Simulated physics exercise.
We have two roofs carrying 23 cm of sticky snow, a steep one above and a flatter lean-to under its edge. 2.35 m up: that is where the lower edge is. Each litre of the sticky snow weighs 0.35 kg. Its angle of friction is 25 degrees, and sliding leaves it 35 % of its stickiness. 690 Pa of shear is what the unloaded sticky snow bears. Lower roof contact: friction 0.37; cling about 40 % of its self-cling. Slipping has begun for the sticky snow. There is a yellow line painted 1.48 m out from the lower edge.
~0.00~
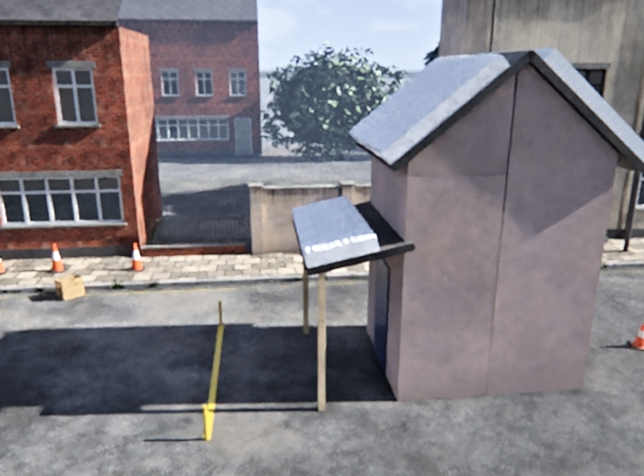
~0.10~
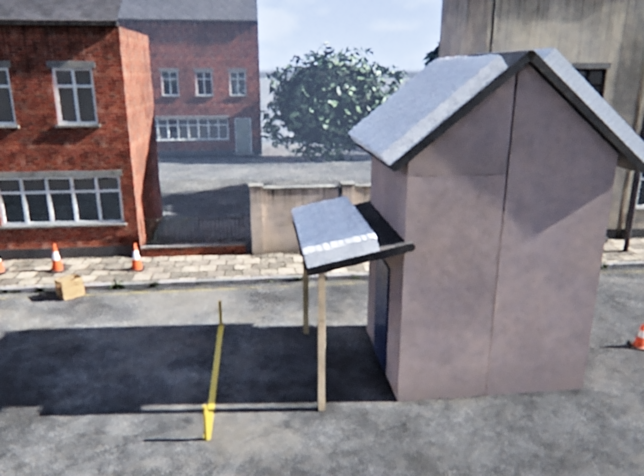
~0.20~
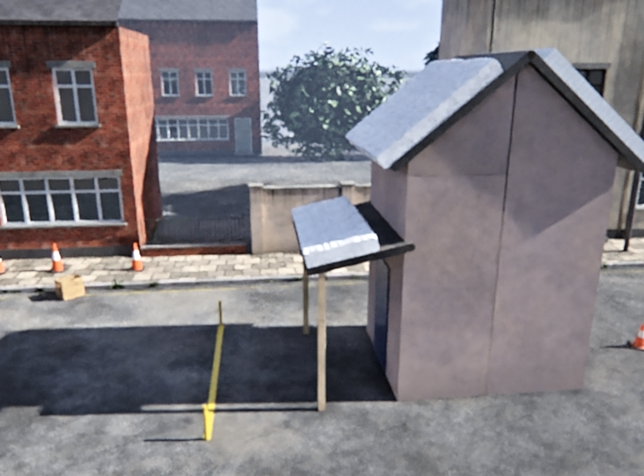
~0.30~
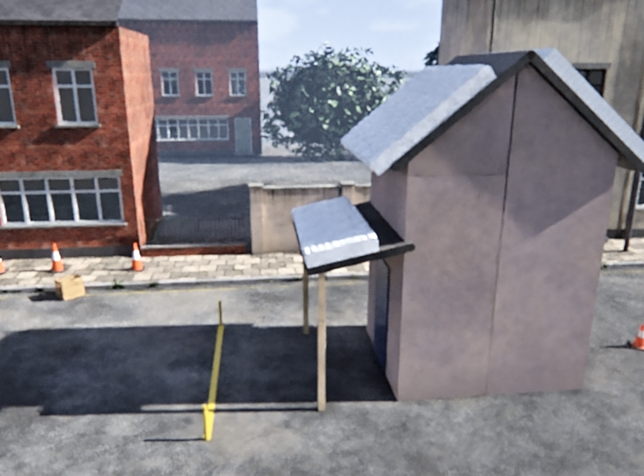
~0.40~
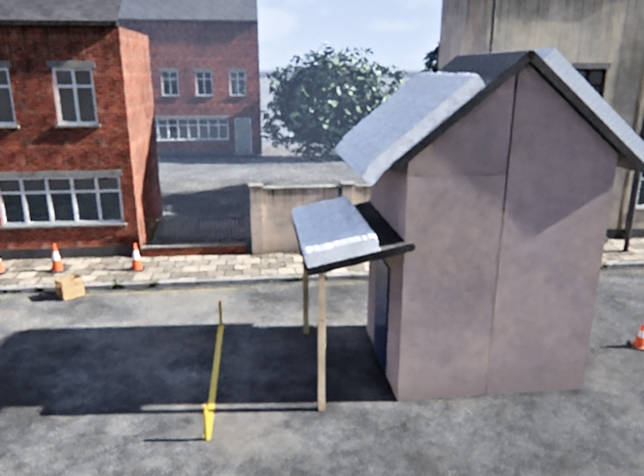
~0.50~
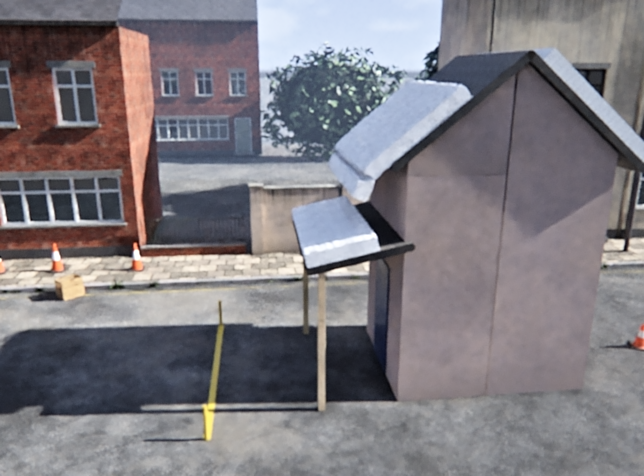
A thick slab of snow slides down a shed's steep roof, its lower edge drooping over the eave.
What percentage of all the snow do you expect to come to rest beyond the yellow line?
Roughly 48 % of it.
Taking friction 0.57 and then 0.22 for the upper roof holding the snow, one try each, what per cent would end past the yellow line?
One try each gives 14 % and then 45 %.
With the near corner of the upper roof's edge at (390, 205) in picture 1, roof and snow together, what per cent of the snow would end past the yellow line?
I'd put it at close to 25 percent.
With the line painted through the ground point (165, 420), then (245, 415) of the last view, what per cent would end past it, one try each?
Roughly 30 per cent and roughly 65 per cent.
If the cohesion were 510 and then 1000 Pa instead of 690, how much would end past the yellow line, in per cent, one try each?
About 50 % first, about 45 % second.
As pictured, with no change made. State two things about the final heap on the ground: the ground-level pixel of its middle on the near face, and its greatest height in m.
(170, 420), 0.2 m.
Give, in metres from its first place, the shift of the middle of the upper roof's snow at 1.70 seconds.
Straight-line shift: Around 5.4 m.
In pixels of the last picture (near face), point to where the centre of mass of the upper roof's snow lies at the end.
Estimated pixel: (177, 399).
After 1.05 s, none is below the lower edge and 0 % is past the line.
After 1.70 s, 70 % is below the lower edge and 39 % is past the line.
After 2.35 s, 70 % is below the lower edge and 48 % is past the line.
After 3.00 s, 70 % is below the lower edge and 48 % is past the line.
After 3.10 s, 70 % is below the lower edge and 48 % is past the line.
